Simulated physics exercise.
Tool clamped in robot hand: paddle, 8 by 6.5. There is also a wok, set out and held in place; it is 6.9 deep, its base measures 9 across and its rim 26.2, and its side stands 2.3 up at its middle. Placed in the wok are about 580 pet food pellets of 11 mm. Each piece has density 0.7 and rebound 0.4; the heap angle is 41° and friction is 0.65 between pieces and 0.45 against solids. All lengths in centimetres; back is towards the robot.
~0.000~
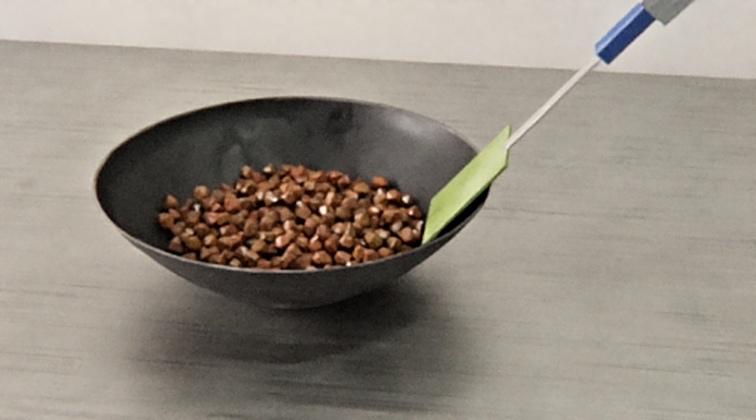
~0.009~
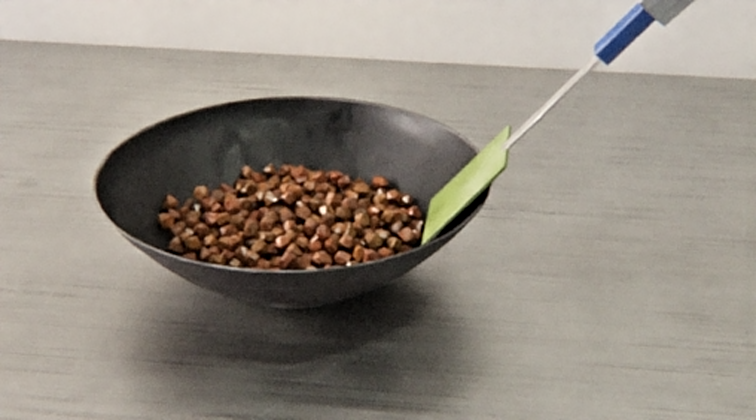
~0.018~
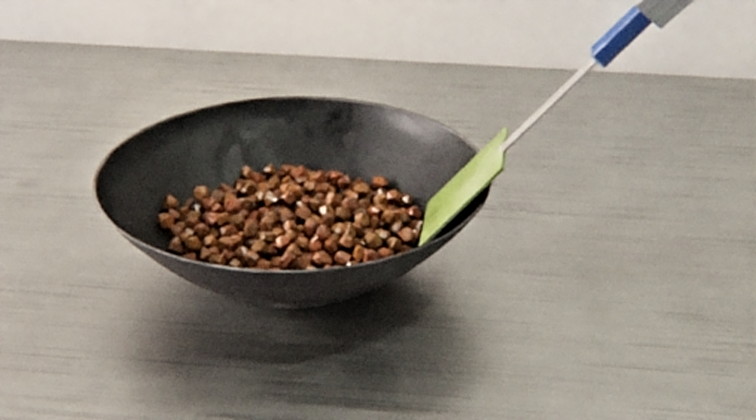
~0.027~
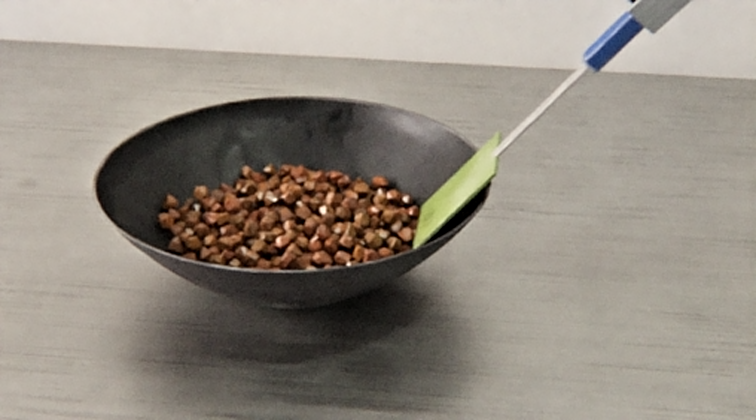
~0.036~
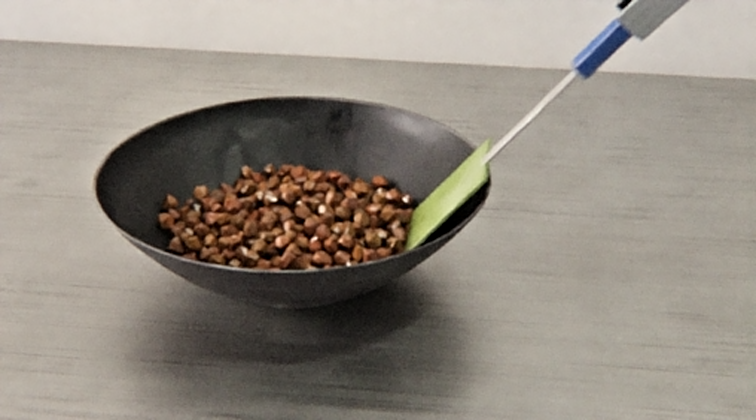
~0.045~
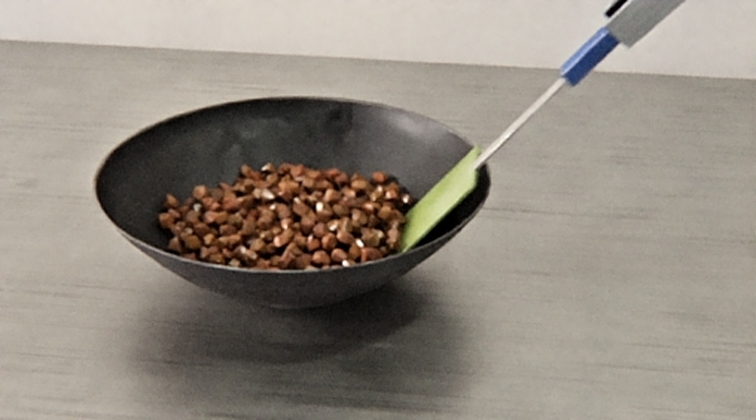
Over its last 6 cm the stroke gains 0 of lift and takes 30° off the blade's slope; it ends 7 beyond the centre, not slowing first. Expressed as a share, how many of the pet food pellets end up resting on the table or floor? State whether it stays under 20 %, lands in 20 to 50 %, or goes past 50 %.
It stays under 20 %.
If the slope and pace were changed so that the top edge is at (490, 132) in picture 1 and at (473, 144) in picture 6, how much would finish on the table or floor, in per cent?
My guess would be close to 5 per cent.
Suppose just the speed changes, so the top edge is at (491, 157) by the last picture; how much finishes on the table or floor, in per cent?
Expect some 5 per cent there.
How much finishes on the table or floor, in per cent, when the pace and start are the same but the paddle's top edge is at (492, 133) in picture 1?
About 10%.
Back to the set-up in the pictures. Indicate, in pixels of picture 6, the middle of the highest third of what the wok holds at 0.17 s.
(190, 187).
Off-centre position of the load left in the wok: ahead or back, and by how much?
I'd say close to 5.0 cm toward the front.
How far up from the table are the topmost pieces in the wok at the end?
Close to 8.5 centimetres high.
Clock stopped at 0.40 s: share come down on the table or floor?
Estimate: About 10 percent.
By 0.11 s, sloping 50°, highest piece 7 above the table; 576 in the wok.
By 0.17 s, sloping 41°, highest piece 8 above the table; 574 in the wok, 2 on the blade or in flight.
By 0.40 s, sloping 20°, highest piece 9 above the table; 524 in the wok, 44 on the table or floor, 8 on the blade or in flight.
By 1.45 s, sloping 20°, highest piece 8 above the table; 521 in the wok, 55 on the table or floor.
Final count, 521 in the wok, 55 on the table or floor. That is 10 % on the table or floor.
